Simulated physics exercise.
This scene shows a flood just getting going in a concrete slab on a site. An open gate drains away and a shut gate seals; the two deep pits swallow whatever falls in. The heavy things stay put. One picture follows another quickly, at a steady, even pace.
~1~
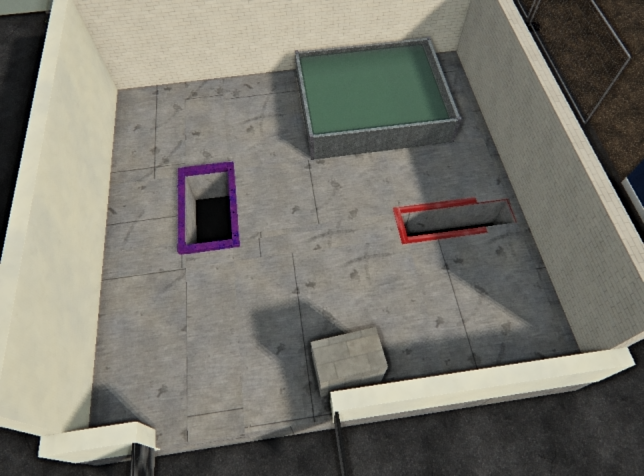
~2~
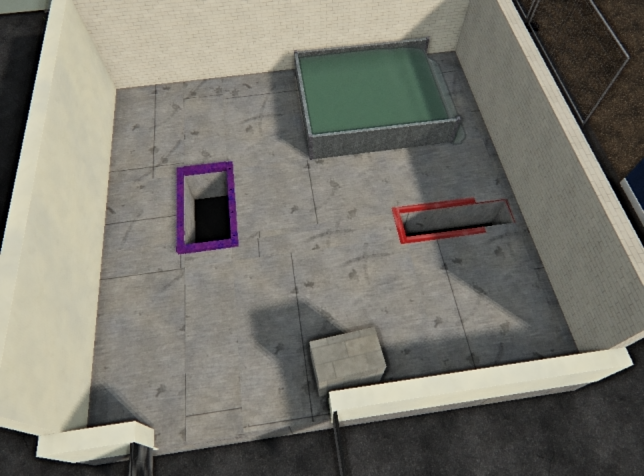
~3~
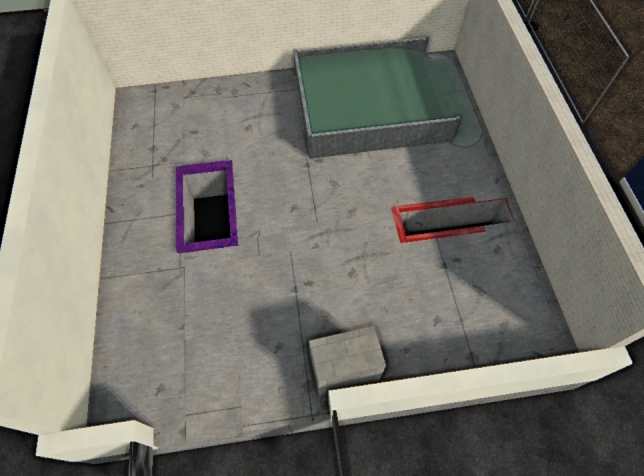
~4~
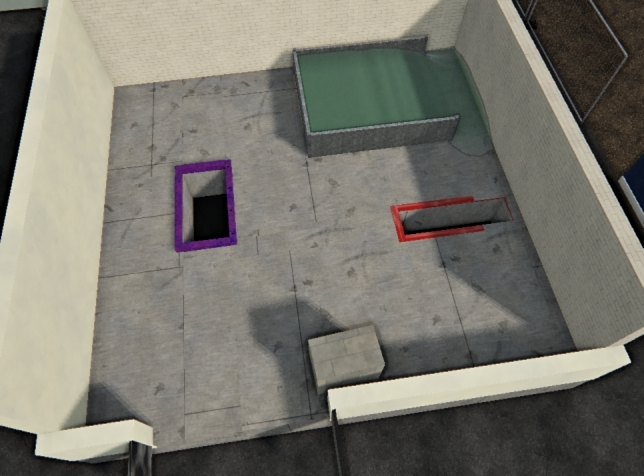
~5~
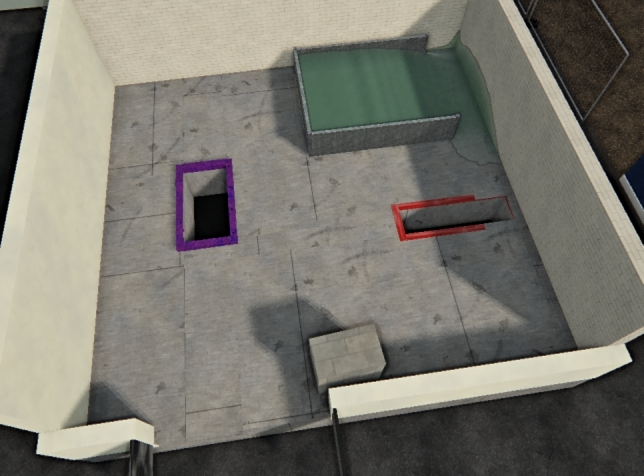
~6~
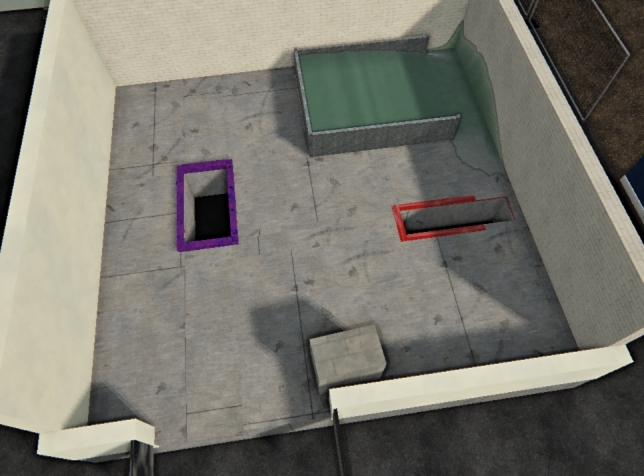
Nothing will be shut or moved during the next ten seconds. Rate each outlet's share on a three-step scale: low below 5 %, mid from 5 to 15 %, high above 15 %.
Scale: Gate - low, red pit - high, purple pit - low.
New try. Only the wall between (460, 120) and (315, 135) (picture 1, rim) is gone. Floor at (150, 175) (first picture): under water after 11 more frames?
Check at the given point: Unwetted.
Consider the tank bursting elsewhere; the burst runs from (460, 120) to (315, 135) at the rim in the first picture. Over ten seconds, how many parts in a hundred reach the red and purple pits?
Red 50 %, purple 0 %.
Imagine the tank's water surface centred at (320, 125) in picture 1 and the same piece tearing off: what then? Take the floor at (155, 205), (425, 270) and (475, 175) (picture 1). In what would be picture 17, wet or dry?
In that order: No water, not flooded, flooded.
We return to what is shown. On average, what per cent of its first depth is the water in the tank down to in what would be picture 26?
52 percent or thereabouts.
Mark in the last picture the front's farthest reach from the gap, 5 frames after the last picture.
Farthest reach: About (527, 235).
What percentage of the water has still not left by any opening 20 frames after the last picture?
Close to 84 in a hundred.
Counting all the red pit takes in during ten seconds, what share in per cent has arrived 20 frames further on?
About 40 per cent.
A moment on, water covers 10 % of the floor; the gate 0 %, the red pit 1 %, the purple pit 0 %.
Next, water covers 10 % of the floor; the gate 0 %, the red pit 5 %, the purple pit 0 %.
Then, water covers 25 % of the floor; the gate 0 %, the red pit 15 %, the purple pit 0 %.
Later, water covers 30 % of the floor; the gate 0 %, the red pit 25 %, the purple pit 0 %.
In the end, water covers 40 % of the floor; the gate 0 %, the red pit 38 %, the purple pit 0 %.
